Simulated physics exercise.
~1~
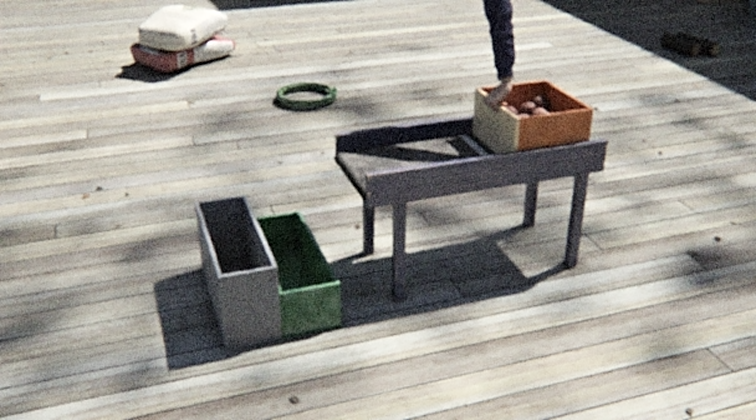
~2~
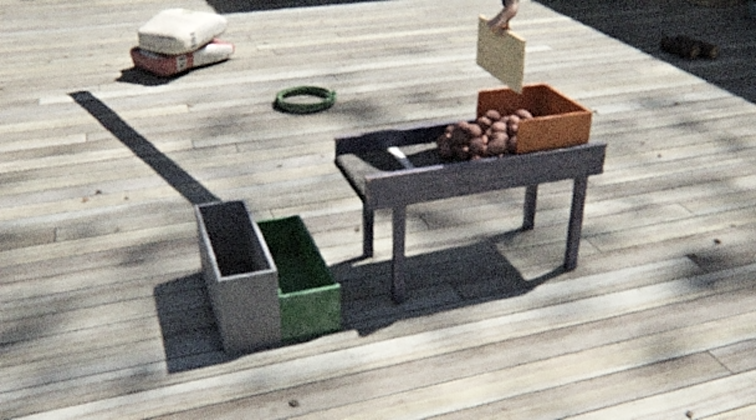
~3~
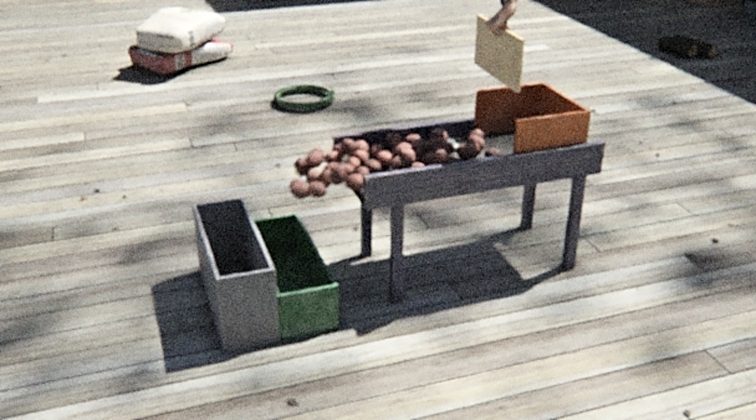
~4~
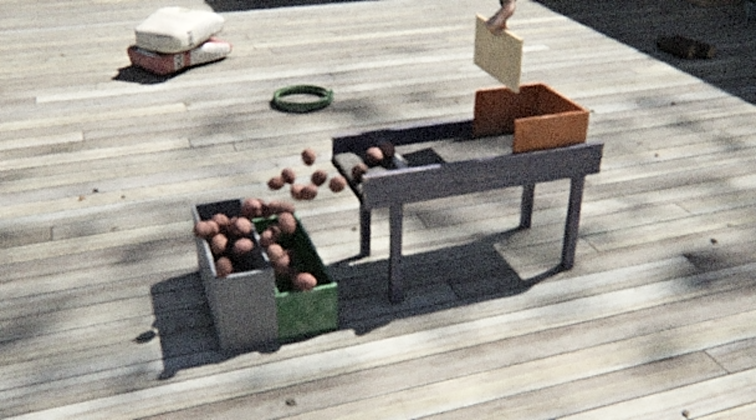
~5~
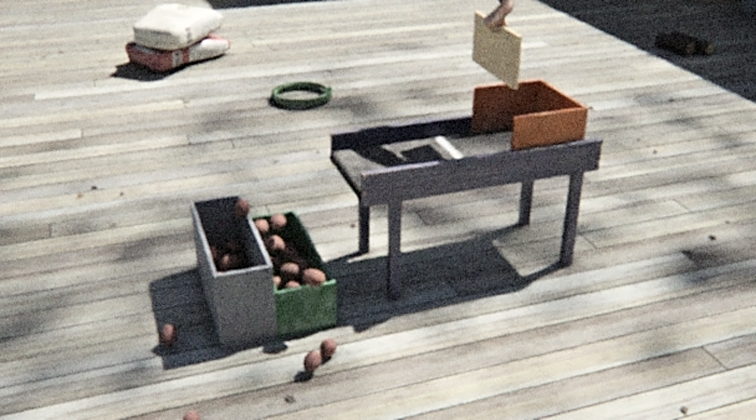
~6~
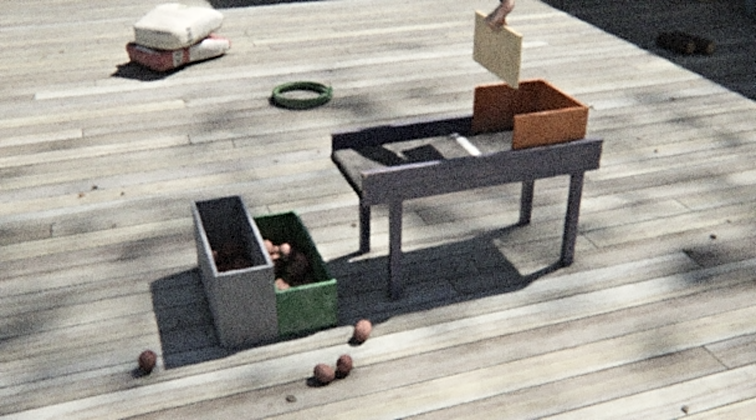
A hand reaches down to an orange pen of red potatoes on the right end of a dark, legged belt, on a sunlit plank deck seen from above by a slightly swaying camera. A green tub and a taller grey bin stand below the belt's left end, with sacks and a green ring behind. The hand lifts the pale gate, and the potatoes spill out and travel left along the belt. They fly off the end in a loose stream, dropping into both containers. A few bounce onto the planks, and four lie there in view at the end.
